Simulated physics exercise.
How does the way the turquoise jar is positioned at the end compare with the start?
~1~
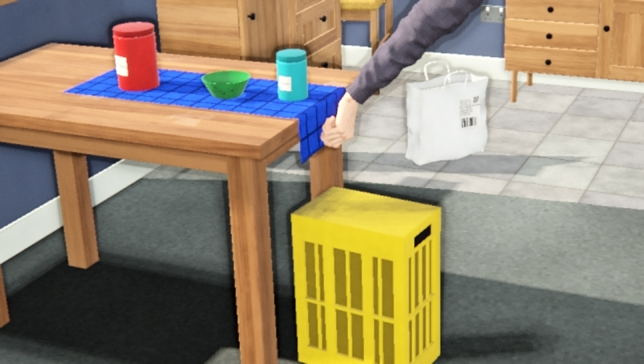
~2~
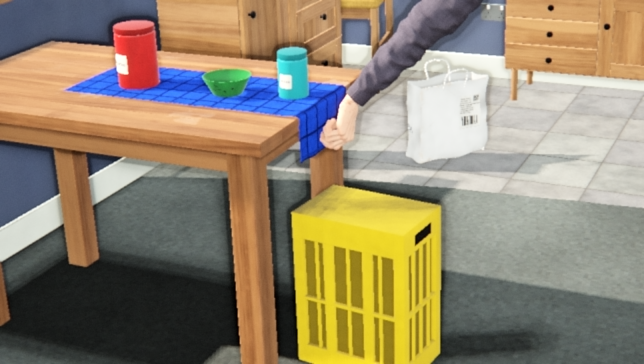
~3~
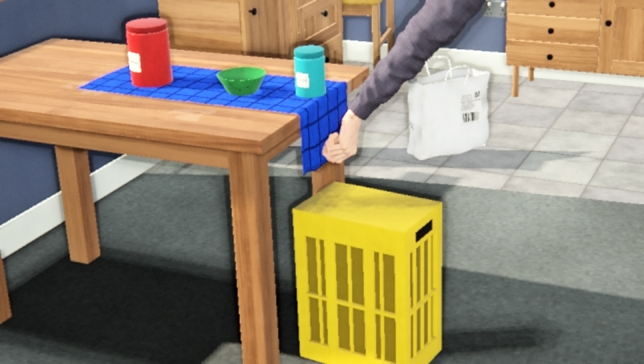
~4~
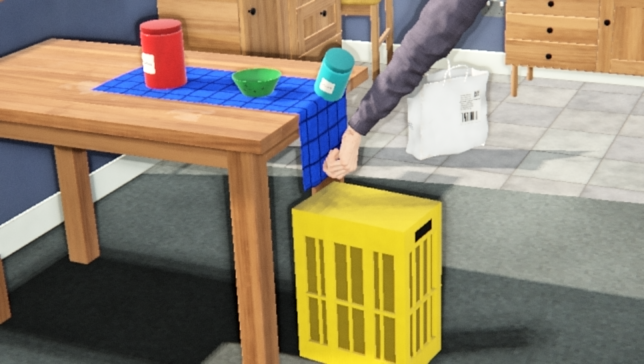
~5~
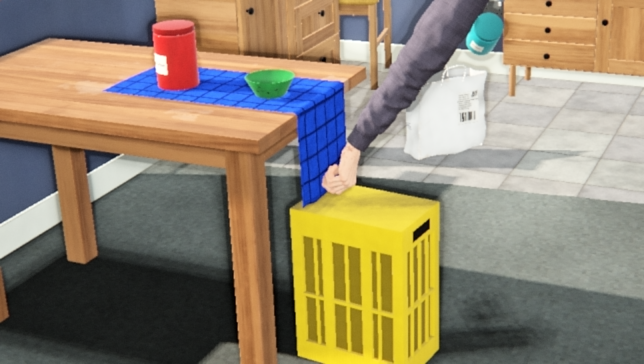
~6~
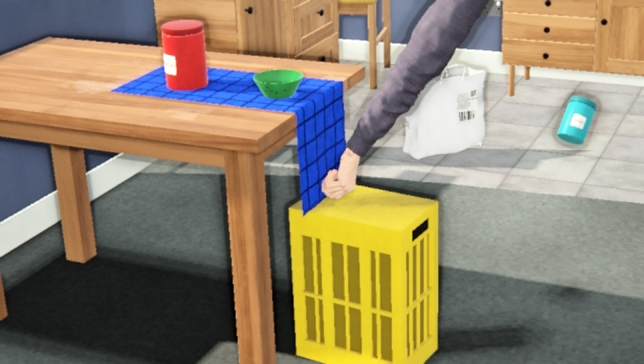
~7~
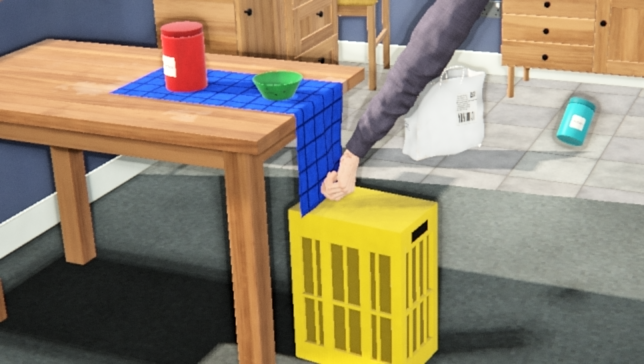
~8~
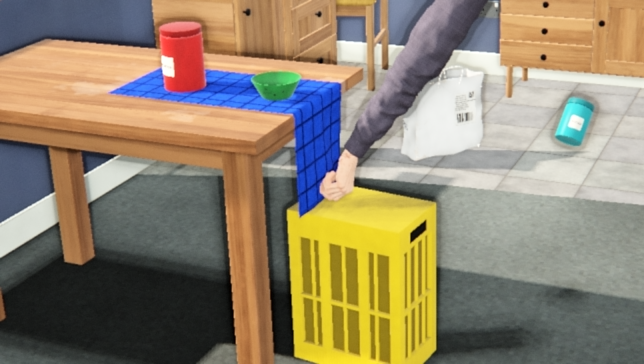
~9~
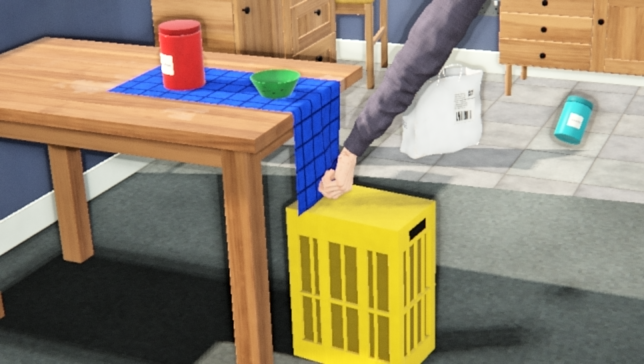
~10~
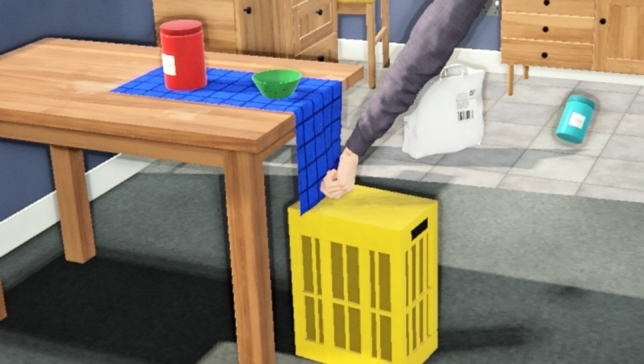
At the start the turquoise jar stands upright on the tablecloth, but at the end it is tilted over on the floor.
